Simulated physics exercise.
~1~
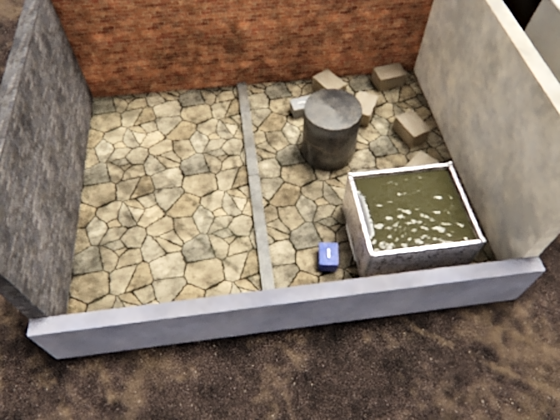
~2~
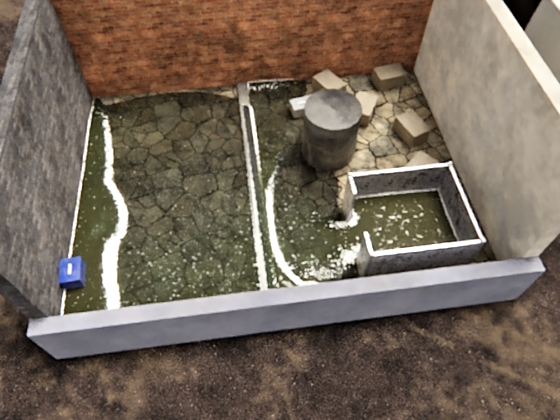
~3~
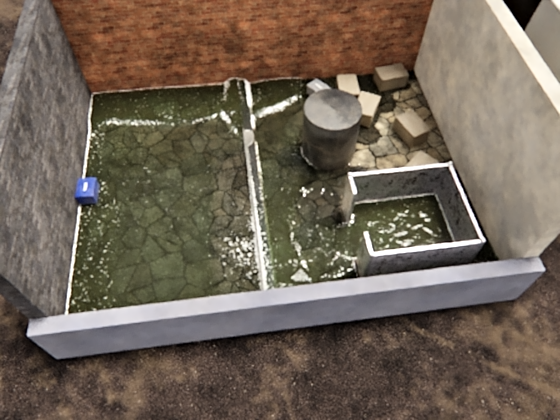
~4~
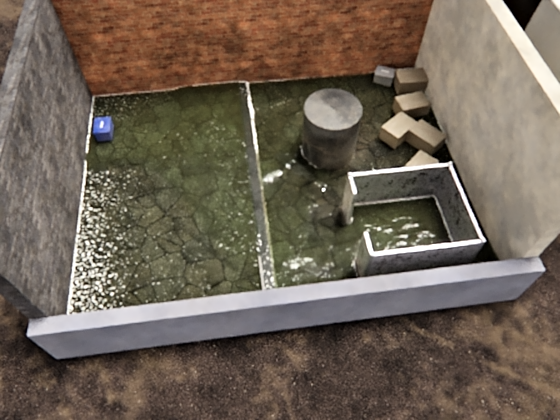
A walled yard paved with irregular stone is seen from above, with a brick wall behind and a low kerb dividing the floor. A grey cylinder stands right of the kerb, pale tan blocks lie scattered behind it, and a small blue tote sits beside a square tank of murky green water. The tank's left side opens and water spreads leftward over the kerb, carrying the tote to the left wall. The tote then drifts up along that wall while the blocks begin shifting. Finally, greenish water covers the floor, the tote floats near the back left corner, and the blocks cluster along the right wall.
